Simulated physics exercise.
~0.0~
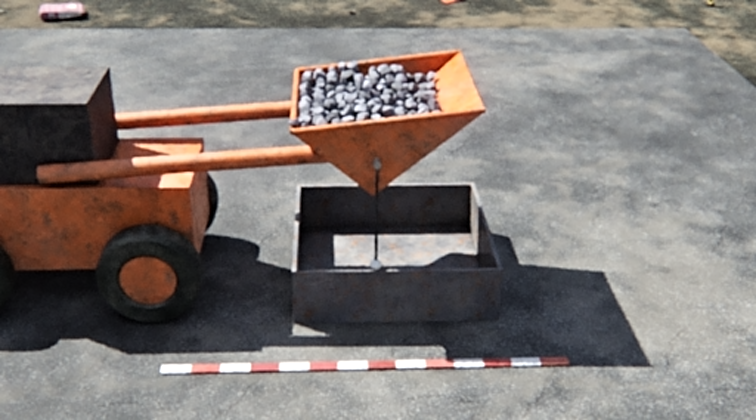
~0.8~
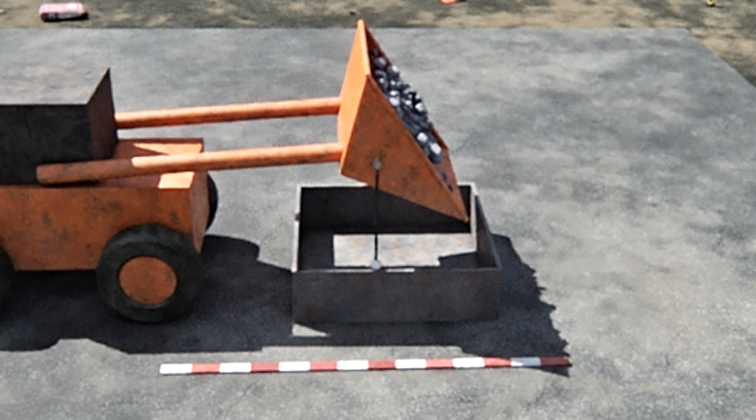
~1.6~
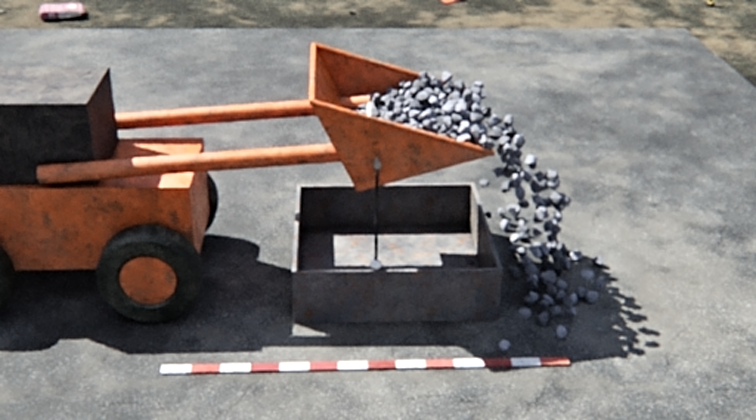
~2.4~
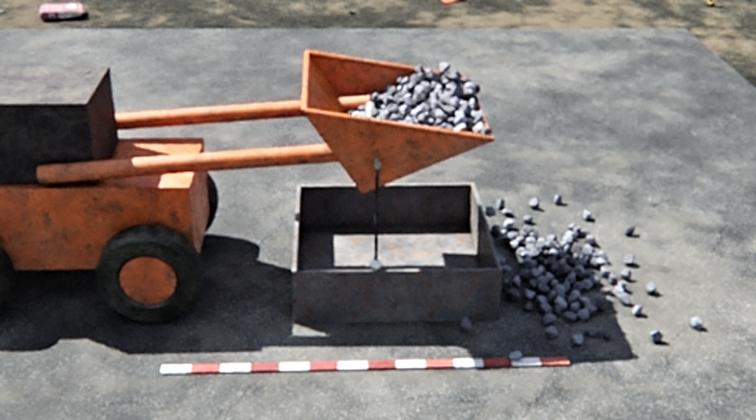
The footage shows an orange loader tipping its bucket of grey stones steeply forward above an open dark bin, then tilting it back as stones spill past the bin's right side, leaving most in the raised bucket, a scattered pile on the ground and the bin looking nearly empty.
